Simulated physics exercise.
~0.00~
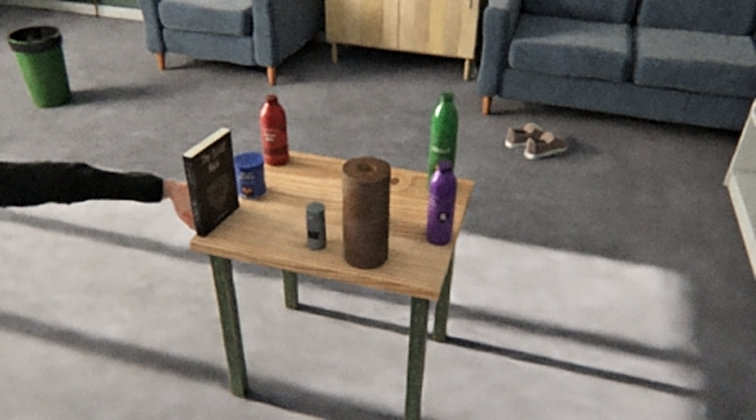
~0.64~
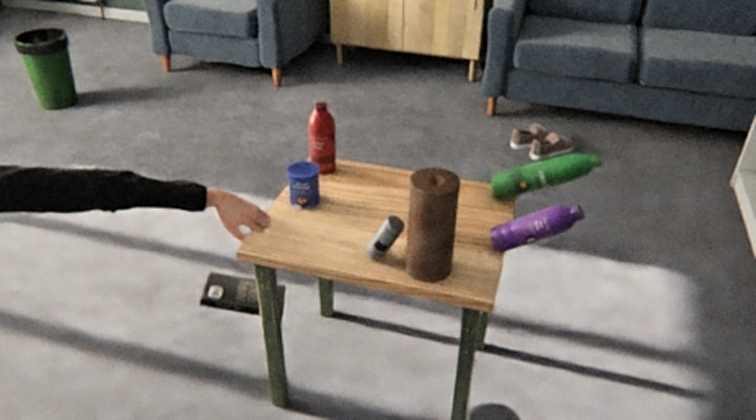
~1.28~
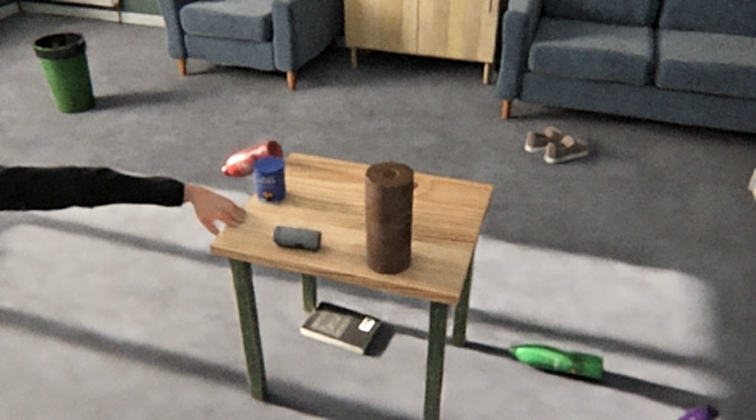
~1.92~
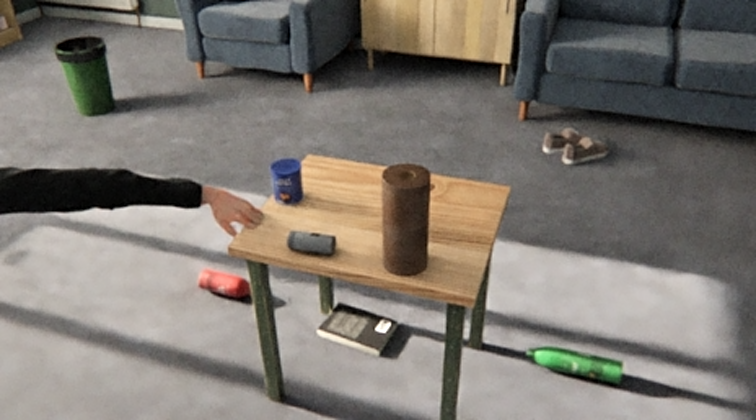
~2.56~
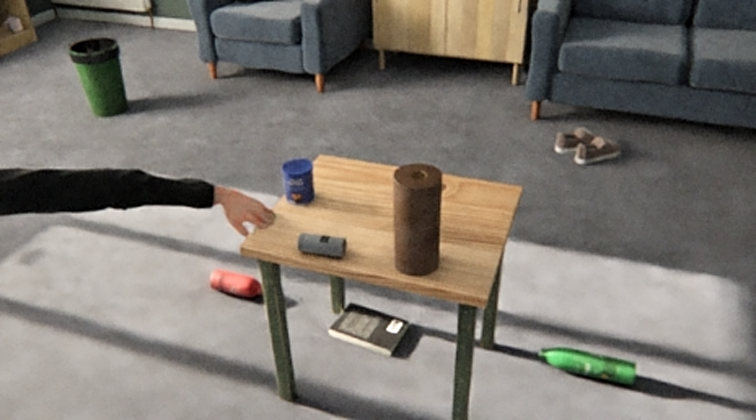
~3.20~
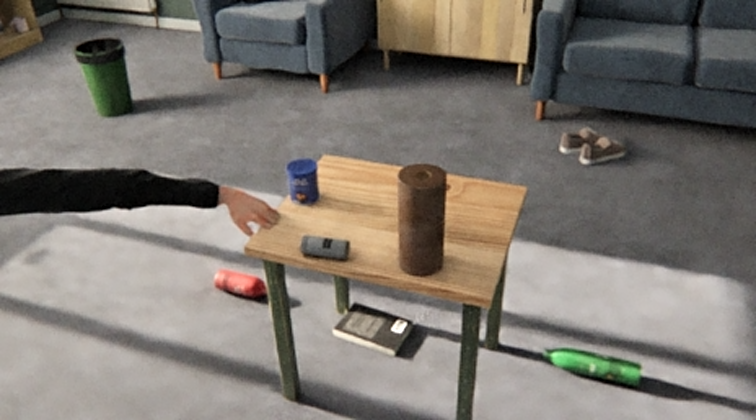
At the start, a black book, blue tin, red, green and purple bottles, grey shaker and brown roll stand upright on a small wooden table, with a hand at its left edge. The hand shoves the table right, and the book drops to the floor while the green and purple bottles topple off the right side and the shaker tilts. The table then jerks back left, and the red bottle tips over and falls to the floor. The shaker ends up lying on the tabletop. Finally, the tin and roll still stand, while the book and the red and green bottles lie still on the floor.
